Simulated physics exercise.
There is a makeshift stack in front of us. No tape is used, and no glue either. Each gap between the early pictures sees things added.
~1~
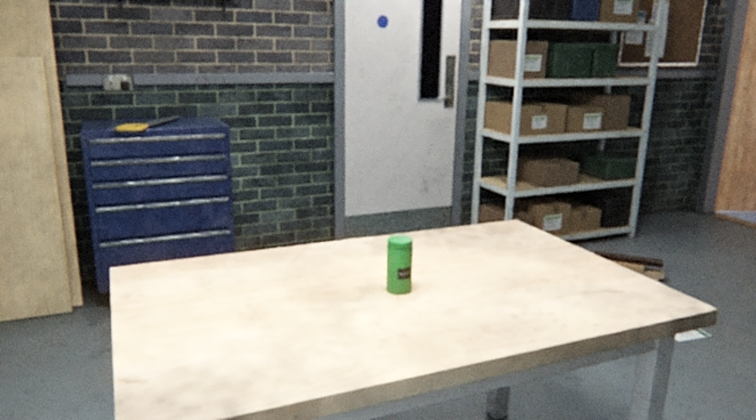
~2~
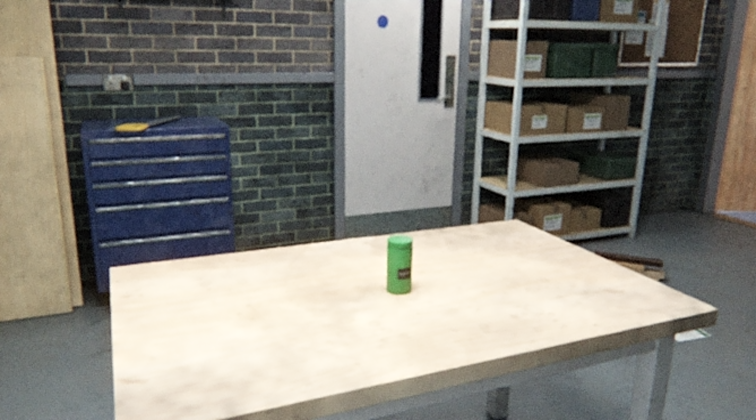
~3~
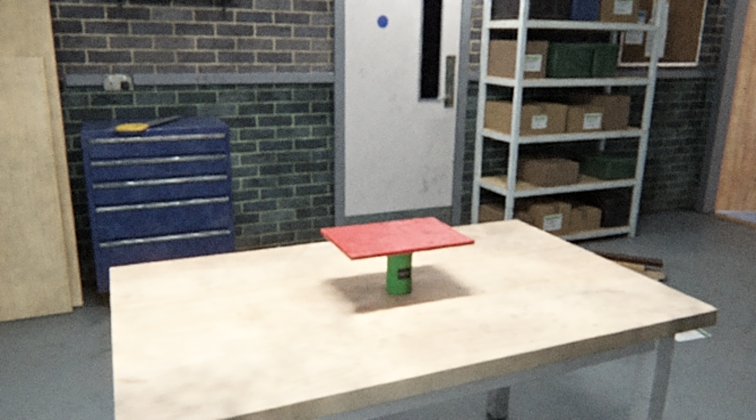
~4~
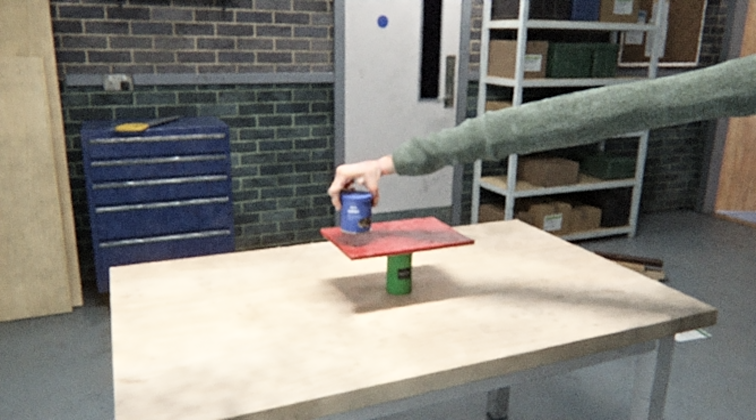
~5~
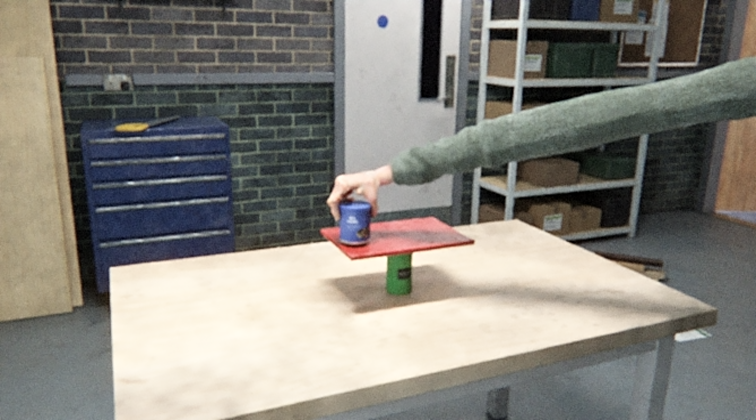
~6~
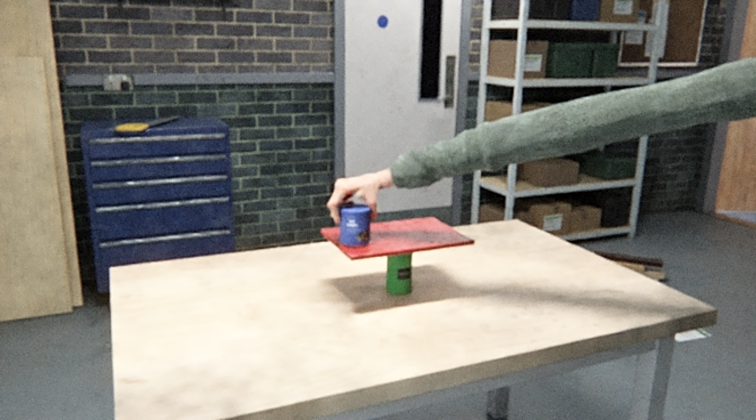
Hand in a green sleeve lowering a blue tin onto the left side of a red board atop a green jar.
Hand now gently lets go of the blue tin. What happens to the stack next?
It will most likely end up unbalanced.
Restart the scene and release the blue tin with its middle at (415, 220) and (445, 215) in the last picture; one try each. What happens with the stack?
Case A: It survives; case B: It caves in.
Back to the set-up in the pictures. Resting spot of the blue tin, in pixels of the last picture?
End position: Approximately (328, 291).
Then, 0.20 s on from there, blue tin now fallen; red lid turned 25° from how it was put.
Then, 0.30 s on from there, red lid turned 62° from how it was put.
Then, 0.50 s on from there, red lid on its side.
Then, 1.00 s on from there, red lid turned 54° from how it was put.
In the end, fallen, blue tin; toppled in the stack, red lid; green jar unmoved. At the end, from the last picture's camera, blue tin near (328, 291). The stack loses its balance.
